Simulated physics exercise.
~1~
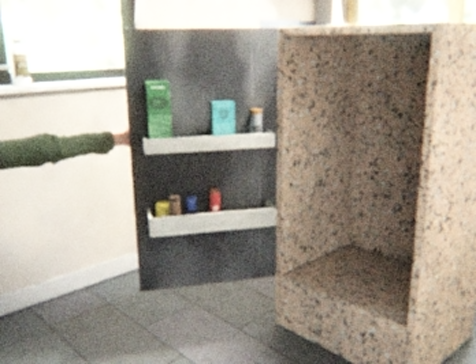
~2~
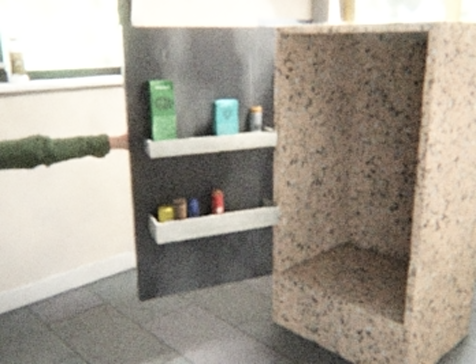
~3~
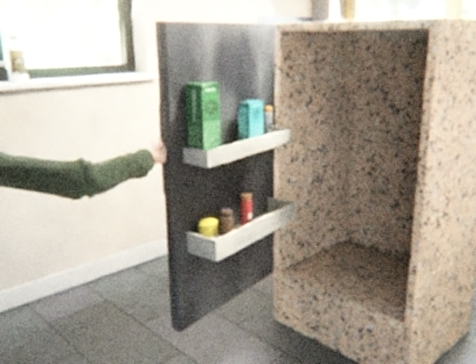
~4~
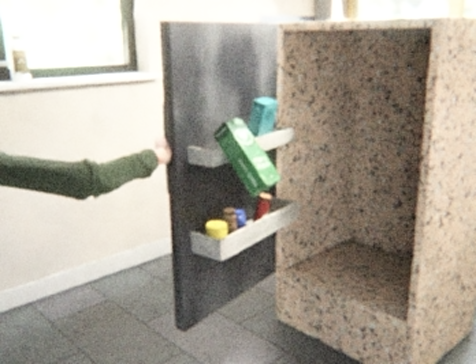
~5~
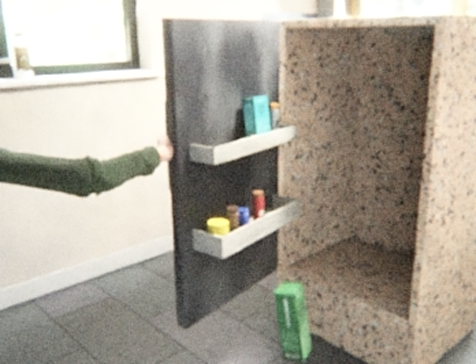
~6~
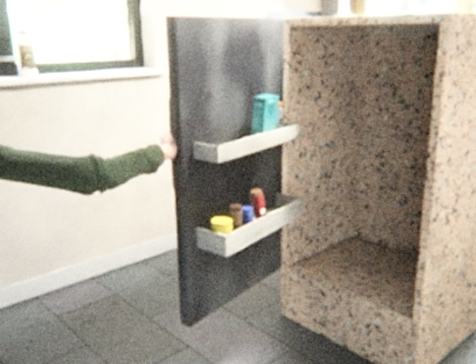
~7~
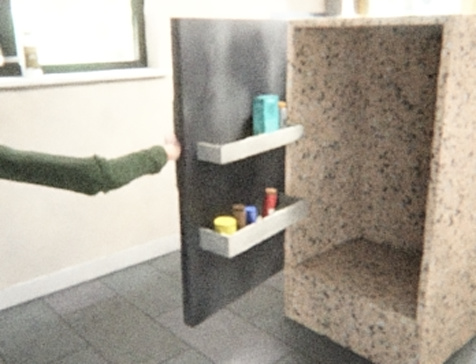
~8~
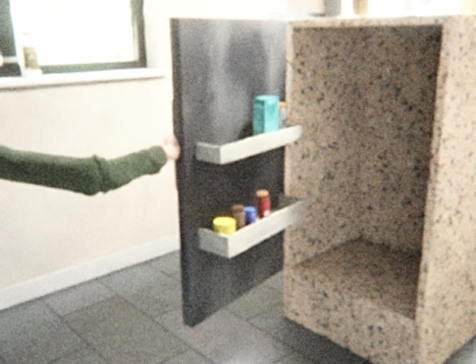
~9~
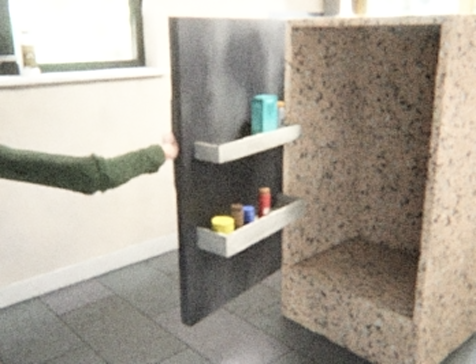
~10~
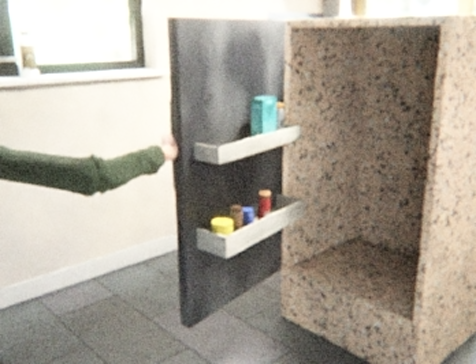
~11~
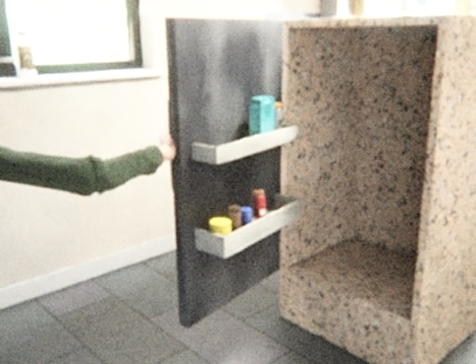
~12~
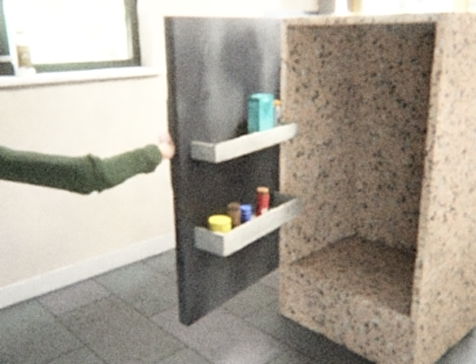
In this clip, a green-sleeved arm swings a dark cupboard door partway toward a speckled cabinet and stops, and the green carton tips off the upper rack and drops to the floor, leaving view, while the turquoise carton and the small containers below stay in the racks.
